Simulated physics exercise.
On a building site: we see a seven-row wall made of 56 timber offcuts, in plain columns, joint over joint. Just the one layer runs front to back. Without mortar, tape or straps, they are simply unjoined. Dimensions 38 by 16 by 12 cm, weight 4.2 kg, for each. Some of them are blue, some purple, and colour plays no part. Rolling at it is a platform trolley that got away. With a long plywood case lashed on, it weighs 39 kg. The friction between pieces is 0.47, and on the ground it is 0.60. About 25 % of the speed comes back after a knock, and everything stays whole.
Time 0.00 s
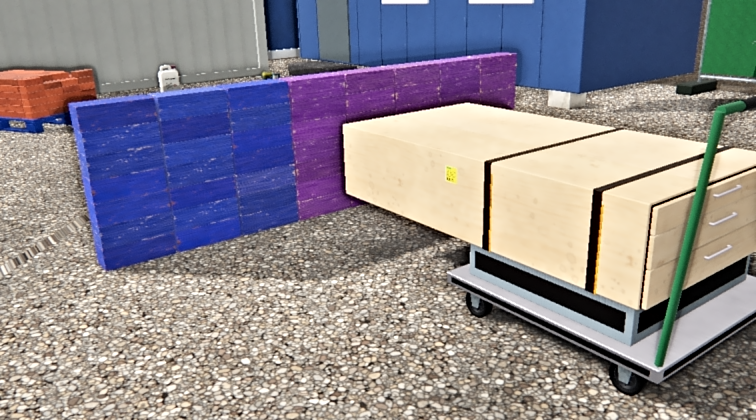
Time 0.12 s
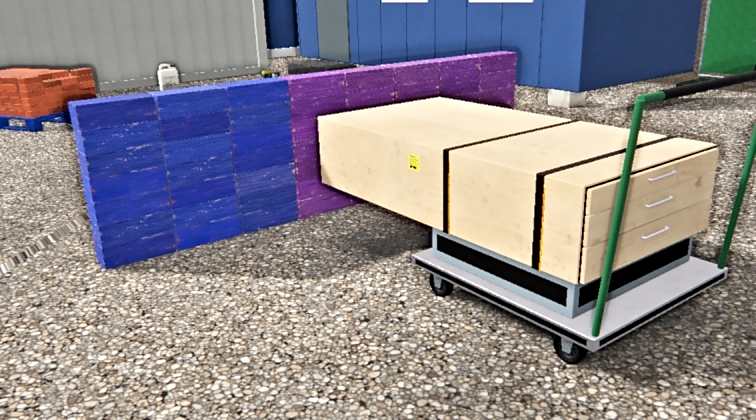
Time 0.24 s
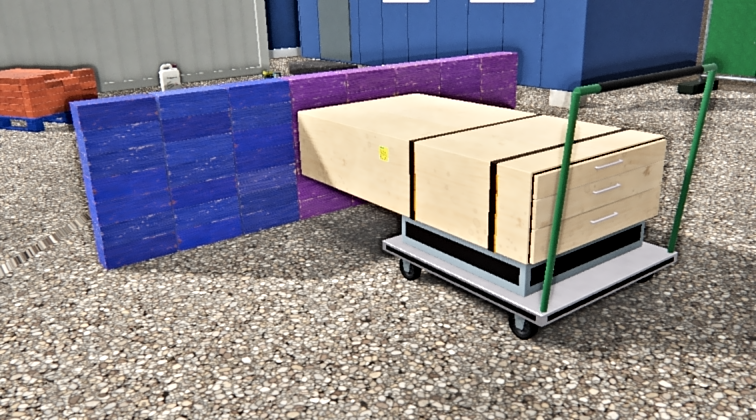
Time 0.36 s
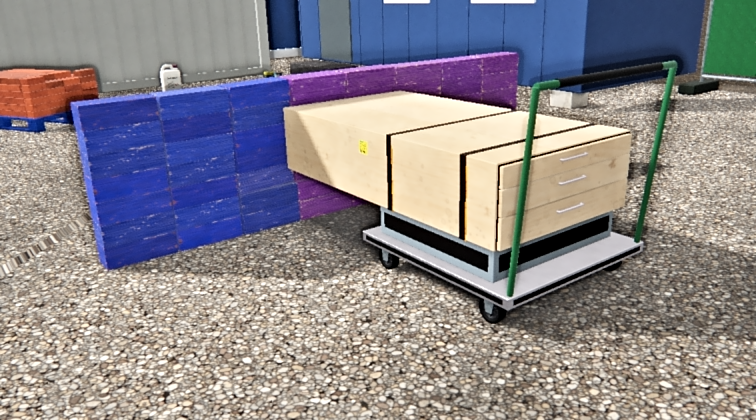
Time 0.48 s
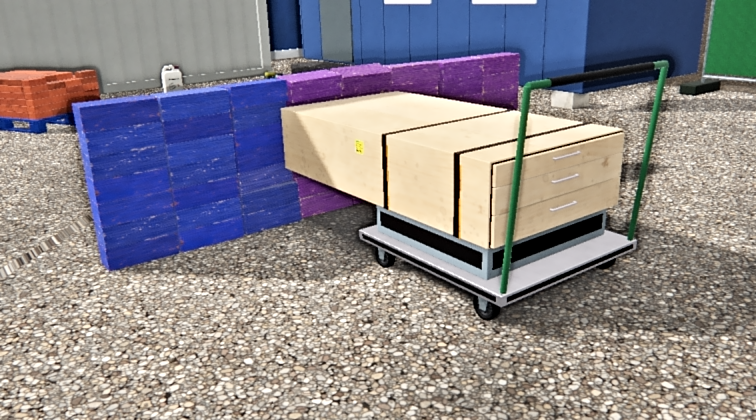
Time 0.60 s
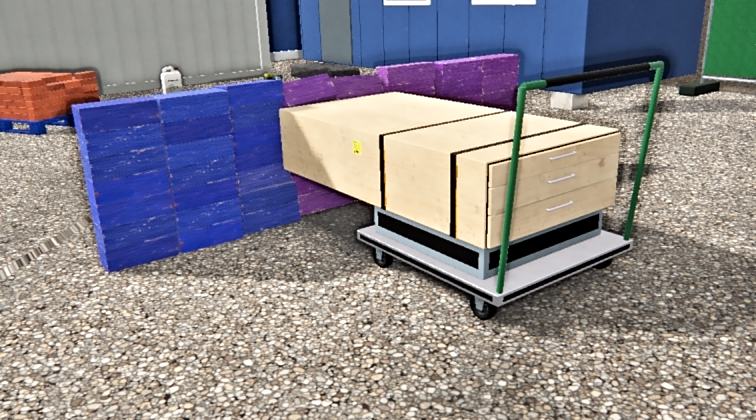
On a gravel yard beside a grey container and a blue building, a fixed camera looks down slightly at a low wall of stacked blocks, blue at left and purple at right. A flat trolley with a green handle, carrying a long, pale wooden case strapped in black, rolls leftward and away toward the wall. It slows as the case's far end meets the wall, and blocks around the contact shift slightly out of line.
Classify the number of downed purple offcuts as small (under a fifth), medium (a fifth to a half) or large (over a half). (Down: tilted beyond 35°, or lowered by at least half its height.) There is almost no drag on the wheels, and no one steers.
It is large.
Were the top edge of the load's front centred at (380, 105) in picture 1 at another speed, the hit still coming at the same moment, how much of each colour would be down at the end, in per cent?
Purple 0%, blue 0%.
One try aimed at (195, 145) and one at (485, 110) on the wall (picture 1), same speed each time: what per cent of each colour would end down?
Down by colour - purple: 0%, then 40%; blue: 70%, then 0%.
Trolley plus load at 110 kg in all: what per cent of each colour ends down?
That would leave purple at 50 and blue at 30 per cent.
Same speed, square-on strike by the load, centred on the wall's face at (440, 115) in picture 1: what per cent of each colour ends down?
Then purple ends 80 per cent down and blue 0 per cent.
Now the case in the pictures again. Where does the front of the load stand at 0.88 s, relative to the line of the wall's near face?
About 10 cm.
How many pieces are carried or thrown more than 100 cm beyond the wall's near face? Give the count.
I'd put it near 4.
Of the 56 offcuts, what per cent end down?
About 50% of them.
After 0.88 s, load 11 cm past the wall's line, still rolling; 14 of the 35 purple offcuts down (14 of 56 in all colours); top purple offcut unmoved.
After 1.48 s, load 12 cm past the wall's line, stopped; 21 of the 35 purple offcuts down (28 of 56 in all colours); top purple offcut unmoved.
At rest (2.9 s), load 12 cm past the wall's line, stopped; 21 of the 35 purple offcuts down (28 of 56 in all colours); top purple offcut unmoved; top blue offcut unmoved. That is 60 per cent. As the last picture would show them, middles, top purple offcut near (455, 70), top blue offcut near (190, 105).
